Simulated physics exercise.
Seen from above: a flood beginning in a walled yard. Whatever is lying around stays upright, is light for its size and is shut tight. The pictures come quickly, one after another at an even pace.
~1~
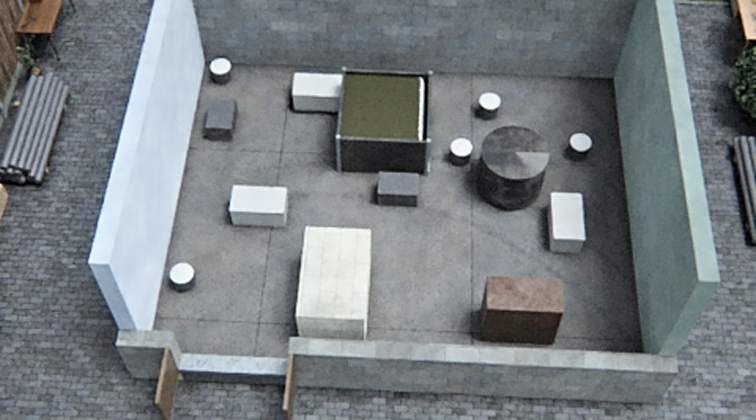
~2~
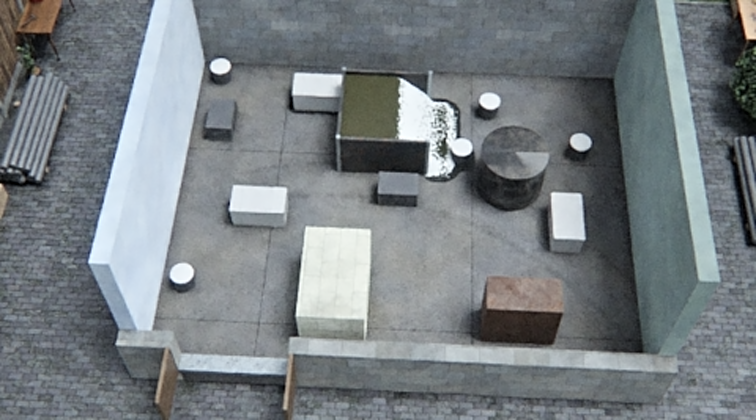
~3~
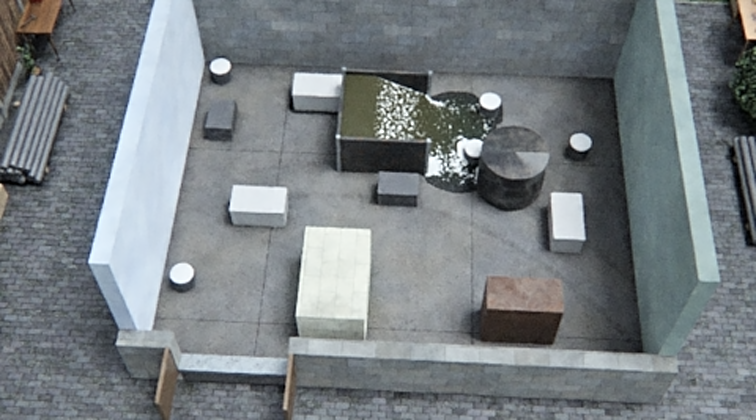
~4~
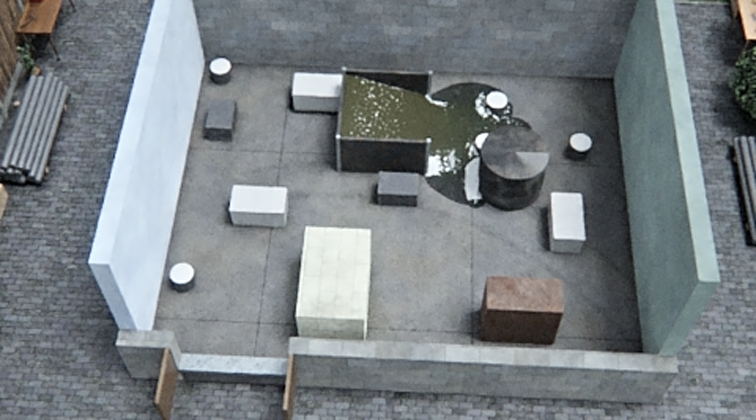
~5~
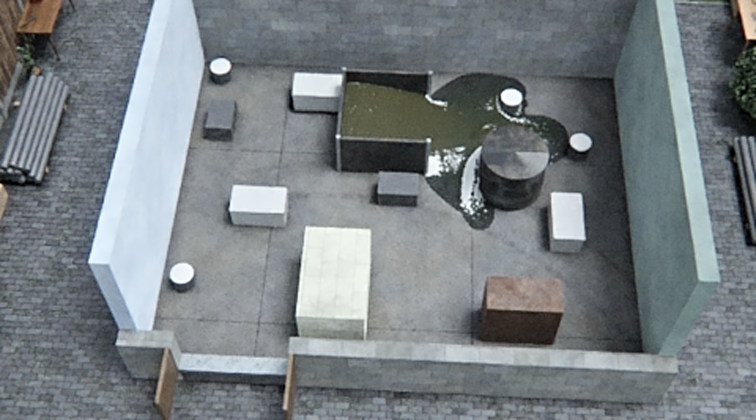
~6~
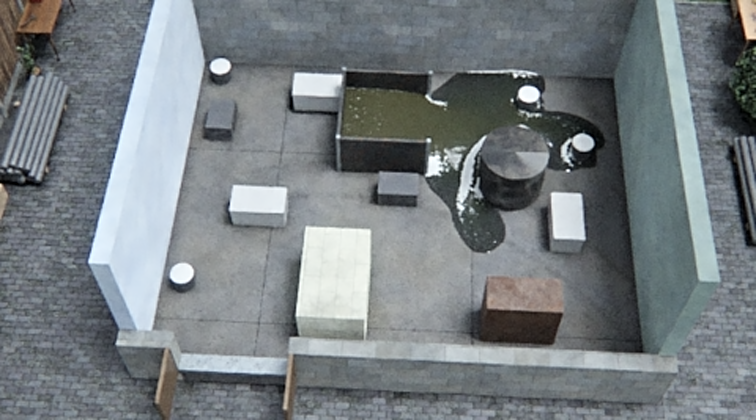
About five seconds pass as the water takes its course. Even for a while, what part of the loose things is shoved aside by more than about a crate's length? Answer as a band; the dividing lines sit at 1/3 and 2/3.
1/3 to 2/3.
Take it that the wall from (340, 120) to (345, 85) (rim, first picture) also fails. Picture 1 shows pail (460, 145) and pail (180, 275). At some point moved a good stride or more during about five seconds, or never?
Fell short, went past that.
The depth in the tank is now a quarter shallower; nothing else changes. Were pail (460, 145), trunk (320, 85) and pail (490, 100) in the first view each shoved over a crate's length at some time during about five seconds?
Well, in sequence: Carried that far, not carried that far, carried that far.
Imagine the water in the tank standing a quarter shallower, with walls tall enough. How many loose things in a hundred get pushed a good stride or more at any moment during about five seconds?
My estimate is around 40 percent.
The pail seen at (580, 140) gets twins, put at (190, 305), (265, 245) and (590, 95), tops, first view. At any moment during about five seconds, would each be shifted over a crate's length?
One by one: Hardly budges; hardly budges; knocked well away.
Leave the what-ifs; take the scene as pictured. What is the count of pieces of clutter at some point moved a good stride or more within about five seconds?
The count is 4.
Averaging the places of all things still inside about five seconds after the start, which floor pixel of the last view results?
Around (371, 206).
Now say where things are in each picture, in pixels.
In the first frame, a pail at (461, 147) rests on the ground; a pail at (490, 101) rests on the ground; 0 of 10 have shifted.
In the second frame, a pail at (462, 147), on the bottom; a pail at (490, 101), on the bottom; 0 of 10 have shifted.
In the third frame, a pail at (476, 148) rests on the ground, close to its start; a pail at (490, 101), on the bottom; 1 of 10 have shifted.
In the fourth frame, a pail at (486, 142) rests on the ground, a stride from its start; a pail at (497, 100), on the bottom, close to its start; 2 of 10 have shifted.
In the fifth frame, a pail is out of sight; a pail at (512, 97) rests on the ground, a stride from its start; 2 of 10 have shifted.
In the sixth frame, a pail is out of sight; a pail at (529, 94), on the bottom, a stride from its start; 2 of 10 have shifted.
A moment on, 2 of 10 are well off their spots; 0 afloat.
Next, 3 of 10 are well off their spots; 1 afloat.
Later, 4 of 10 are well off their spots; 1 afloat.
In the end, 4 of 10 are well off their spots, and 4 have been at some point; 1 afloat.
